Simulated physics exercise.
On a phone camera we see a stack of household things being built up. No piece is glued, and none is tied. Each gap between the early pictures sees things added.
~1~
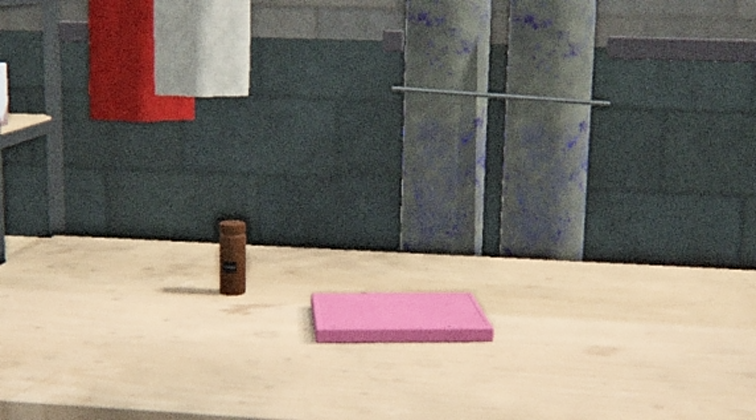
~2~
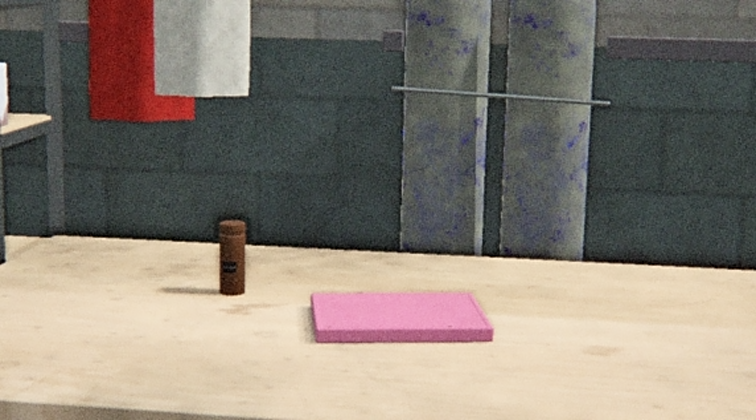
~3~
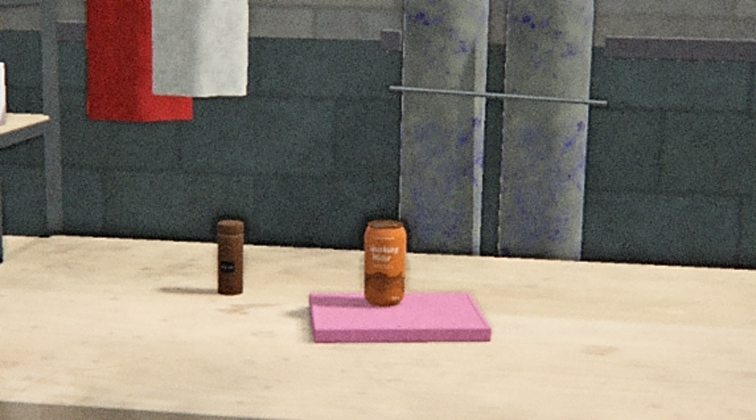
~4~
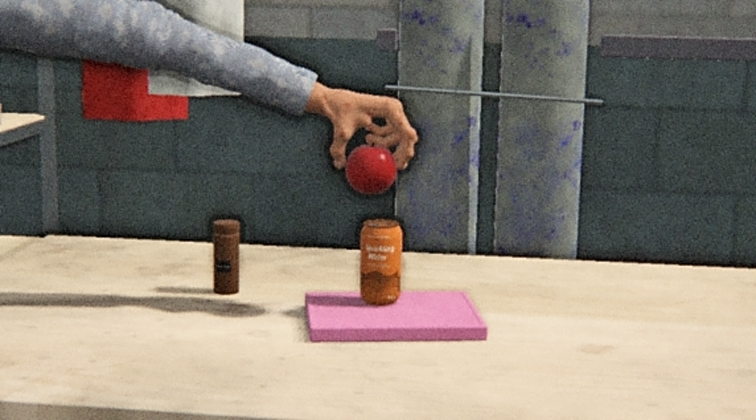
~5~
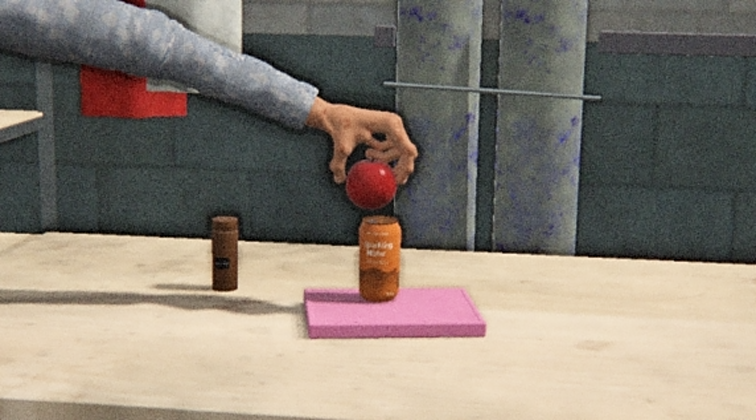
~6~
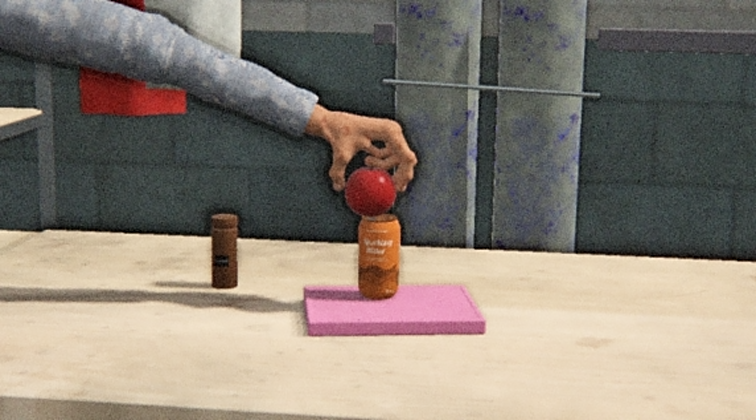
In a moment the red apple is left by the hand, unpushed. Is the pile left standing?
The tower stays put.
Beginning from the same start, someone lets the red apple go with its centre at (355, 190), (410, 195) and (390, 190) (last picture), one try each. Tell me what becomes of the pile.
Lab note - case 1: Collapse; case 2: Collapse; case 3: No collapse.
Then, 0.20 s on from there, no change.
Then, 0.50 s on from there, red apple resting near (370, 192).
In the end, all 4 unmoved. At the end, from the last picture's camera, red apple near (370, 192). The pile stays up.
